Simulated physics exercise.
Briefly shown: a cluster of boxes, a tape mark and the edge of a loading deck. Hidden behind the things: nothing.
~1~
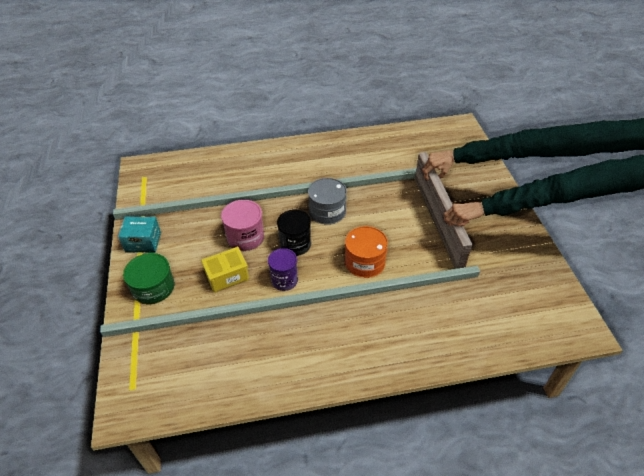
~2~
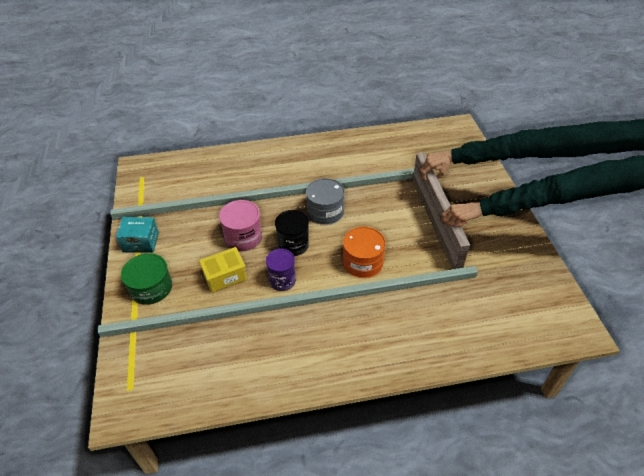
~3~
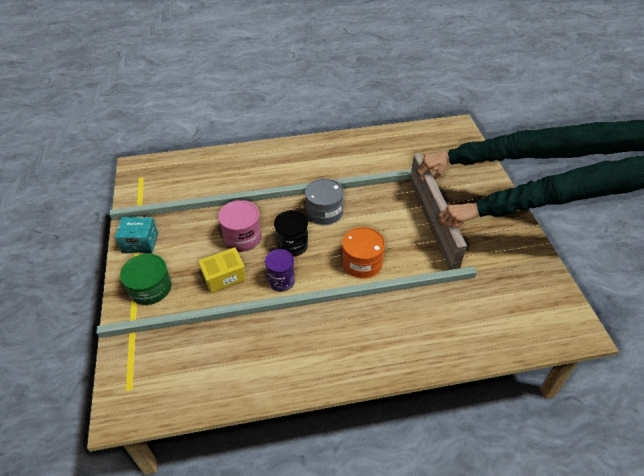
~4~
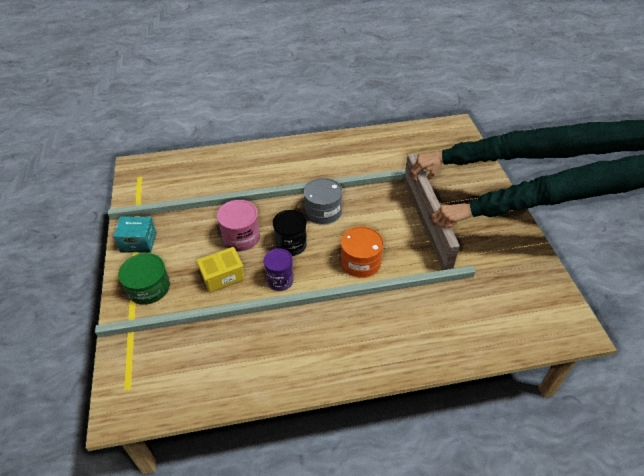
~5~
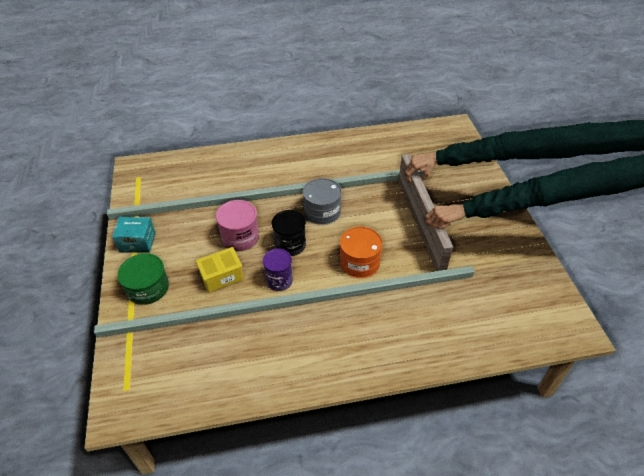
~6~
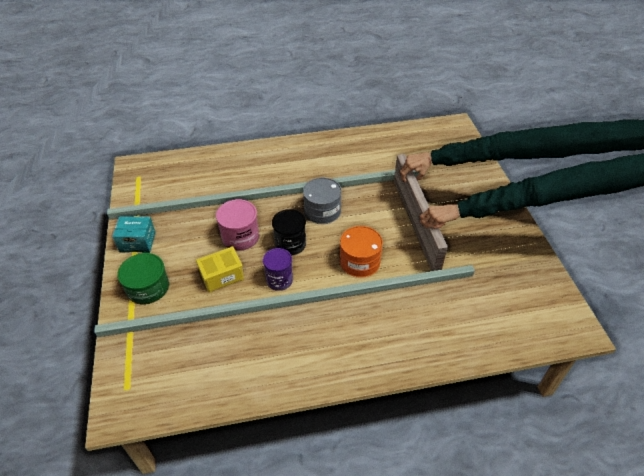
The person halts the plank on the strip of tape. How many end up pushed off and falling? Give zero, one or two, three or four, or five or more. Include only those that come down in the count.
The drop count passes four.
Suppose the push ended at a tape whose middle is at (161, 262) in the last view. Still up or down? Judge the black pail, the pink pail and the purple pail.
Going one by one, the black pail is still up, the pink pail is still up, the purple pail is still up.
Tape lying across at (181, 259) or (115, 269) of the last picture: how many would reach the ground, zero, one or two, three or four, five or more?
Taking the two places as listed: Just one or two, then 5 or more.
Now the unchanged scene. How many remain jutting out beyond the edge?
Counting them gives 3.
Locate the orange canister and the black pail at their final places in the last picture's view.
You'll find the orange canister at roughly (106, 290) and the black pail at roughly (112, 258).
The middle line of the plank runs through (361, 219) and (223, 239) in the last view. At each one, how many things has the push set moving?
That gives 1 for the first and 7 for the second.
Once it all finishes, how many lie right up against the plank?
3 are in contact with it.
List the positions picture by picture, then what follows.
Turquoise box (140, 235); green pail (150, 279); yellow tote (226, 270); plank (440, 209); tape (139, 266), in the first frame.
Green pail (148, 279); grey canister (325, 202), in the second frame.
Yellow tote (223, 271); black pail (292, 234), in the third frame.
Turquoise box (135, 235); orange canister (361, 252), in the fourth frame.
Green pail (144, 279); pink pail (238, 226), in the fifth frame.
Turquoise box (135, 234); green pail (144, 279); yellow tote (221, 270); plank (418, 211); tape (134, 266), in the sixth frame.
Soon after, none off yet; turquoise box at rest near (135, 234); green pail at rest near (144, 279); yellow tote at rest near (221, 270).
Then, none off yet; turquoise box at rest near (135, 234); green pail moved a little near (130, 280); yellow tote moved about its own width near (175, 271).
At rest, the number that fall off is five or more; fallen, purple pail, pink pail, yellow tote, green pail and turquoise box.
